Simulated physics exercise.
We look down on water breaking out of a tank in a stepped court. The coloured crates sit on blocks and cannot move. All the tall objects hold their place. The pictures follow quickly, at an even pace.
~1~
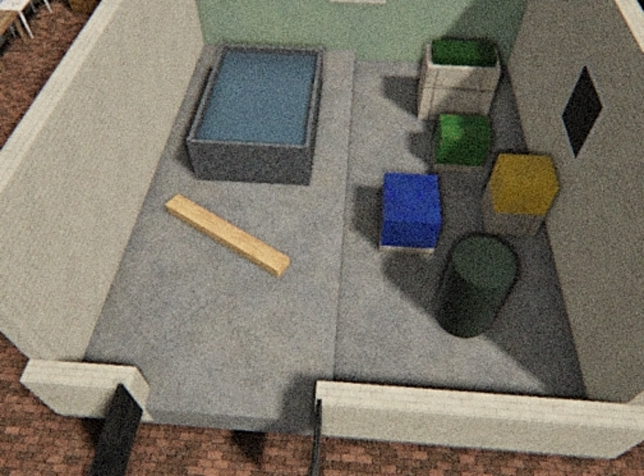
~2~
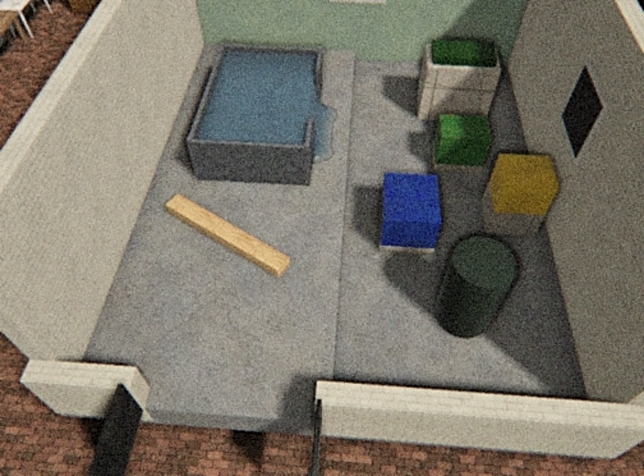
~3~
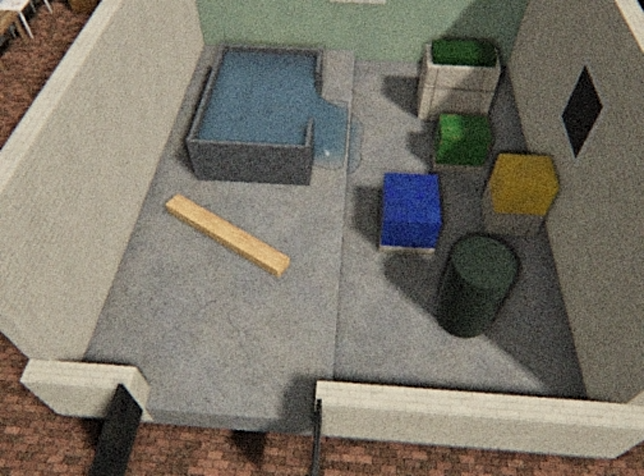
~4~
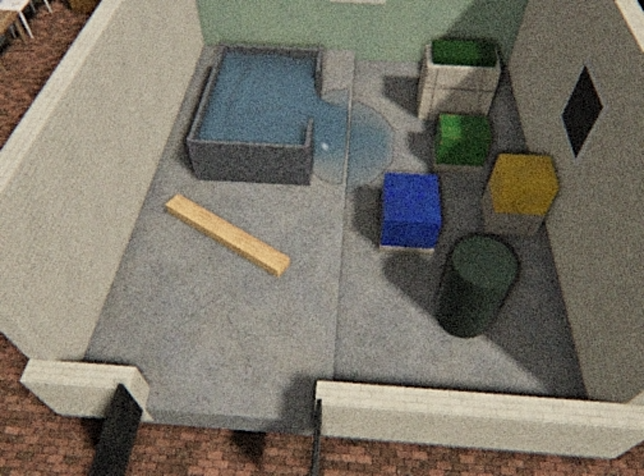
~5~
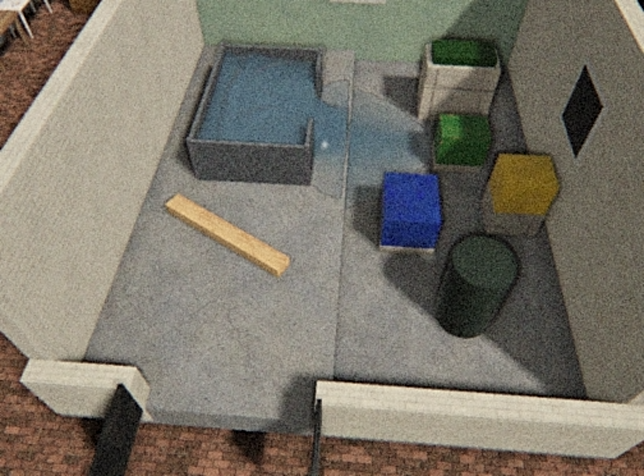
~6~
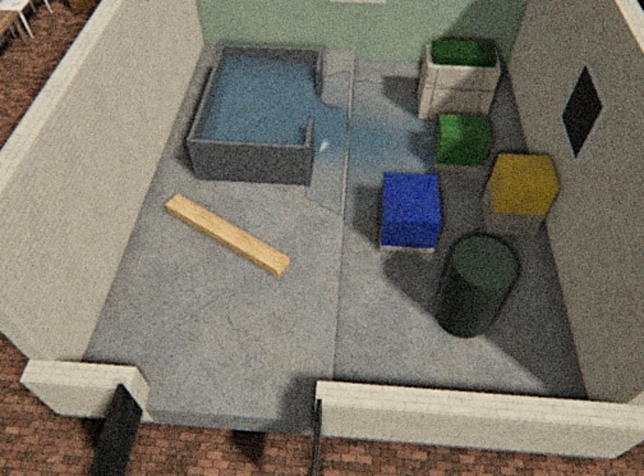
The footage shows a walled court with a tank of still blue water, a plank, coloured boxes and a dark cylinder; water then pours through the tank's right side and spreads rightward across the floor toward the green box.
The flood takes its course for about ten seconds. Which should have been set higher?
In the end: The blue crate is soaked; the green crate is soaked; the yellow crate keeps dry.
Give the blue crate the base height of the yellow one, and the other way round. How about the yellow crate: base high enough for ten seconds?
In short: Yellow crate takes water.
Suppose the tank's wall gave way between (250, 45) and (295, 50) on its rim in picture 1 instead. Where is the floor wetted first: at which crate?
I say the crate marked green.
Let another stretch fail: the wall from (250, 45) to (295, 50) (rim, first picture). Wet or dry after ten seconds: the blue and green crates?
One by one: Blue remains dry; green stays dry.
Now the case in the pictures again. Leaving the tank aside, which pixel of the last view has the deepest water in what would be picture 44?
Roughly at (358, 115).
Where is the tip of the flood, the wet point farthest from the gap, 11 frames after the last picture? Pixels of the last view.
At about (542, 377).
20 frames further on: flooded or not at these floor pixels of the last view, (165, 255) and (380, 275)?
As listed: Free of water, flooded.
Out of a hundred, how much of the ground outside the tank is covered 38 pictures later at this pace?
Close to 50 %.
A moment on, water covers 25 % of the floor; the blue crate water round its plinth, the green crate water round its plinth, the yellow crate water round its plinth.
Next, water covers 40 % of the floor; the blue crate water round its plinth, the green crate water round its plinth, the yellow crate water round its plinth.
Then, water covers 45 % of the floor; the blue crate water round its plinth, the green crate water round its plinth, the yellow crate water round its plinth.
Later, water covers 50 % of the floor; the blue crate water round its plinth, the green crate water round its plinth, the yellow crate water round its plinth.
In the end, water covers 50 % of the floor; the blue crate was topped, the green crate was topped, the yellow crate stayed above the water.
